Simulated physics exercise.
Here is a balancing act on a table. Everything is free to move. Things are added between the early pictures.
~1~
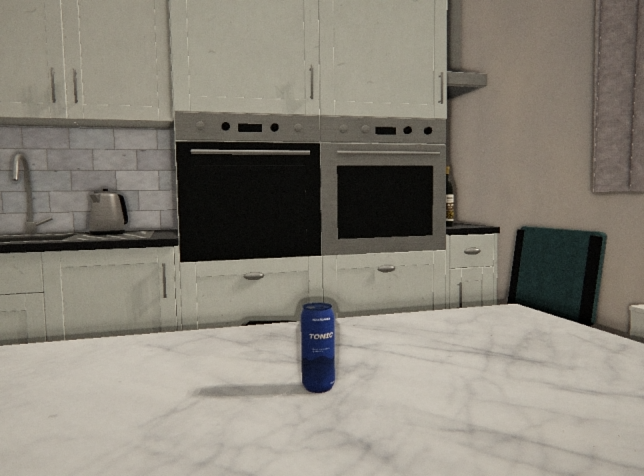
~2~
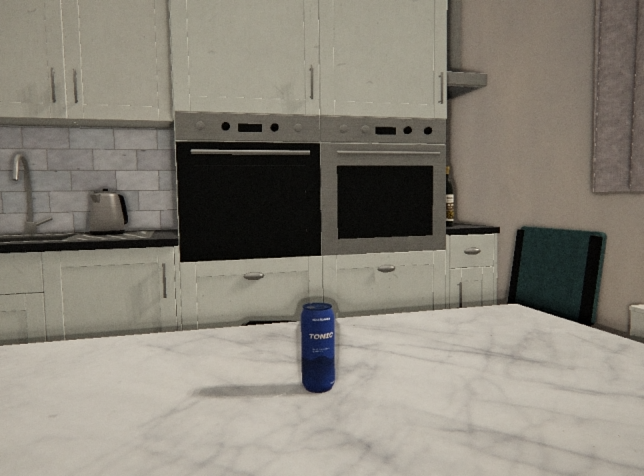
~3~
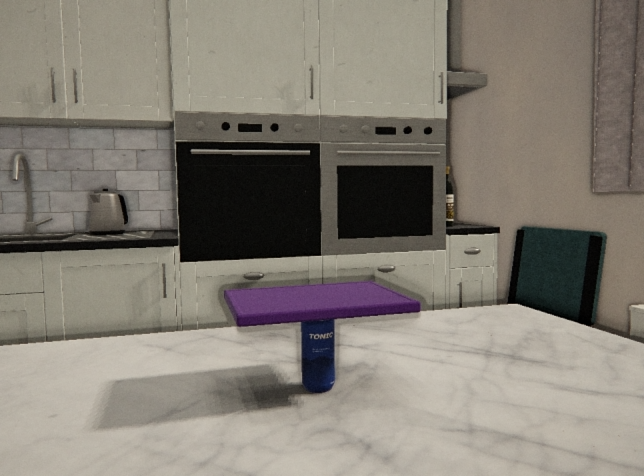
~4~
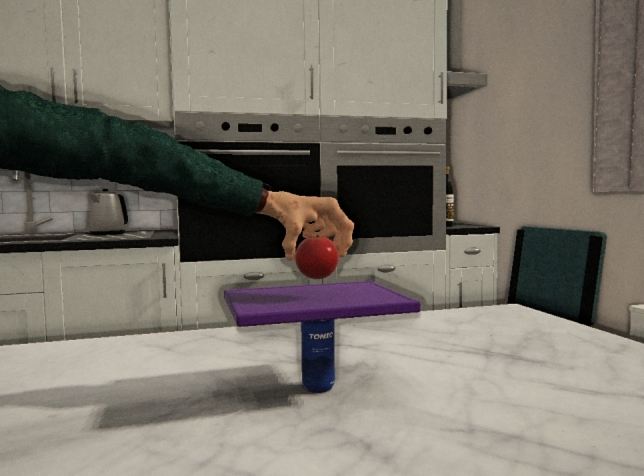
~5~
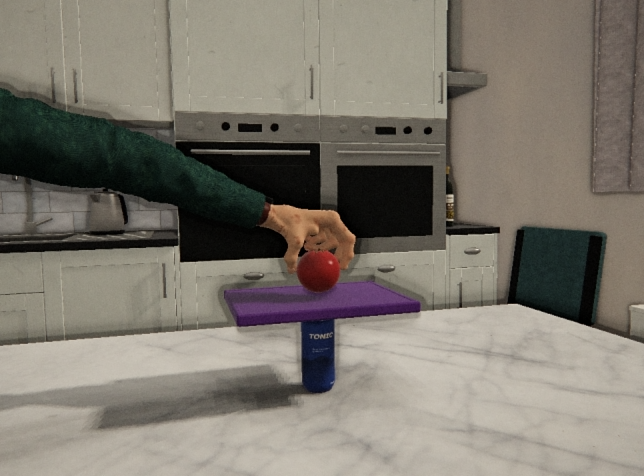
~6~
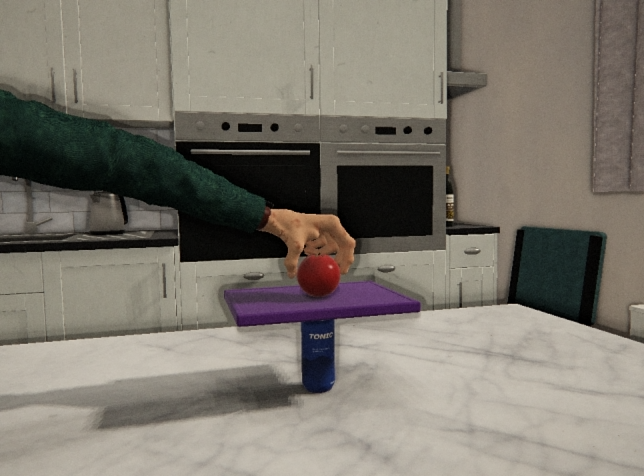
A hand lowers a red tomato onto a purple board resting on a blue can.
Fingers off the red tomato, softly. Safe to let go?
Outcome: The stack keeps its balance.
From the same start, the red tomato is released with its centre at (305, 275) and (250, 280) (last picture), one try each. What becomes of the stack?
First try: It stays up; second try: It loses its balance.
Then, 0.30 s after the last picture, nothing has stirred.
Then, 0.70 s after the last picture, red tomato resting near (319, 276).
At rest, all 3 in place. Seen from the same camera at the end, red tomato near (319, 276). The stack holds.
